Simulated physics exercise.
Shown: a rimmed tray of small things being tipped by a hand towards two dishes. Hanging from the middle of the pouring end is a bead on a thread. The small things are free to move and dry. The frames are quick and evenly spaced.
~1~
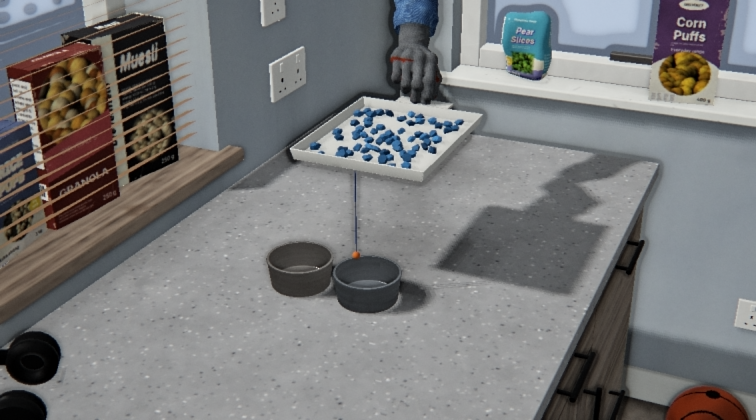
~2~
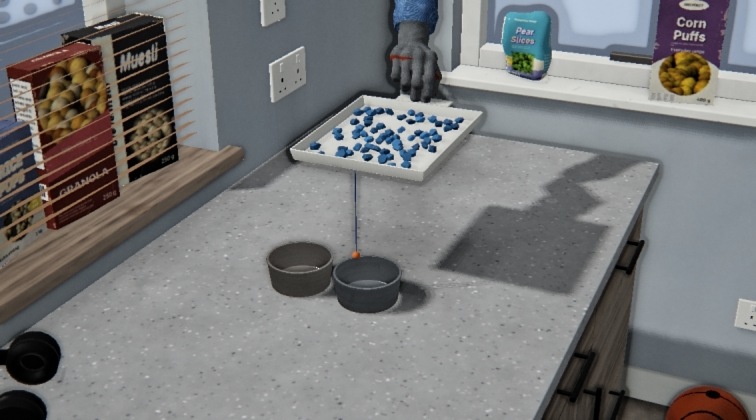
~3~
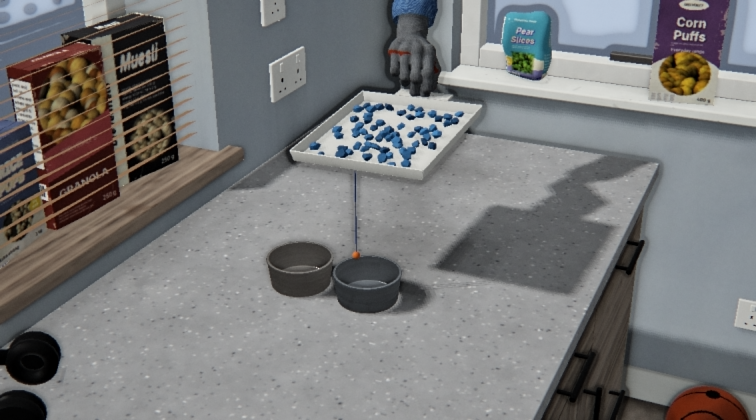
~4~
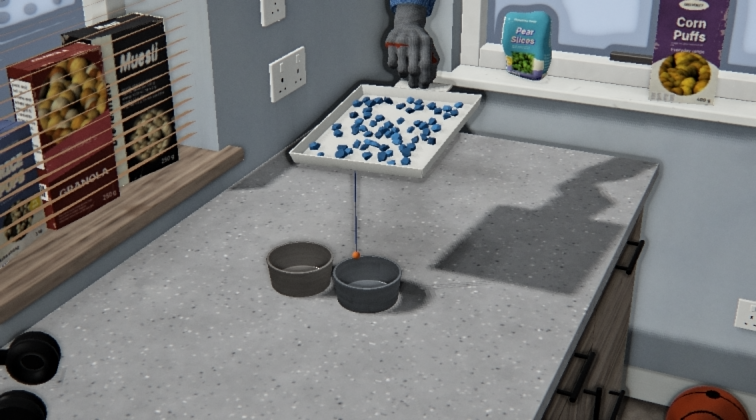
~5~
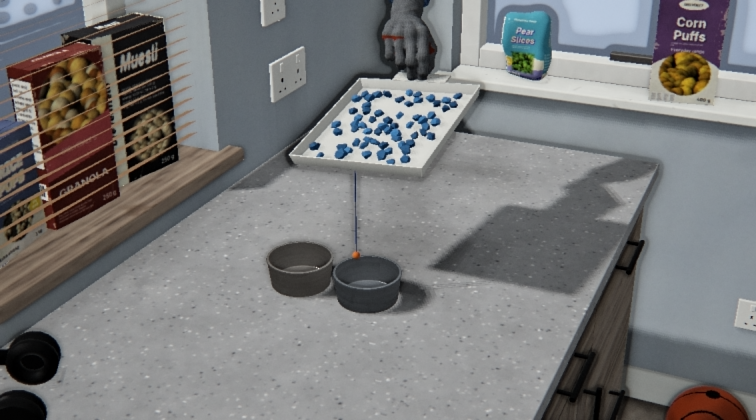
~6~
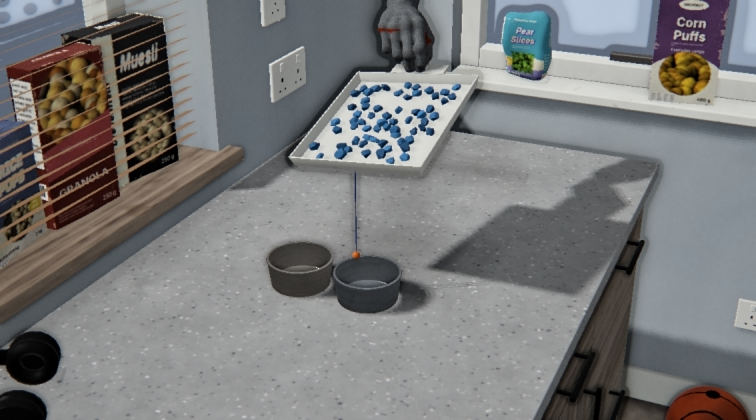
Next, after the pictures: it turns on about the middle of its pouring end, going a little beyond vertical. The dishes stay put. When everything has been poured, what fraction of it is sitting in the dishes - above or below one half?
Above one half.
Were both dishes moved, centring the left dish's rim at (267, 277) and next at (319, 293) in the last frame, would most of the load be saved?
Taking the tries in order: A minor share, followed by a minor share.
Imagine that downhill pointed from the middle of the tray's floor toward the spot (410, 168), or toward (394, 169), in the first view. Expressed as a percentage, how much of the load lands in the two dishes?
In turn some 20 and 20 per cent.
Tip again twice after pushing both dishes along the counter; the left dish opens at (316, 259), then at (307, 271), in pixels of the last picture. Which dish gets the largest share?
First try, the one on the left; second try, the one on the left.
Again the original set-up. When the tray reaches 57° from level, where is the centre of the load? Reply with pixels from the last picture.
Somewhere near pixel (324, 151).
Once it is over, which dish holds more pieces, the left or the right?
The one to the left.
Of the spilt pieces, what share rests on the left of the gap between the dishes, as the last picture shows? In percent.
Share on the left: Near 90 %.
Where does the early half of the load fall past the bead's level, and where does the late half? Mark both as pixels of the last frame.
Around (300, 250), followed by around (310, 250).
Just after the last frame, tray tipped steeply; almost all on the tray; just a few in the air.
A moment on, tray tipped right over; roughly two thirds on the tray; roughly a quarter in the left dish; about a tenth outside both; about a tenth in the air.
Further on, tray tipped past a quarter turn; just a few in the right dish; roughly two thirds in the left dish; roughly a quarter outside both.
When it is over, tray tipped past a quarter turn; just a few in the right dish; roughly two thirds in the left dish; roughly a quarter outside both.
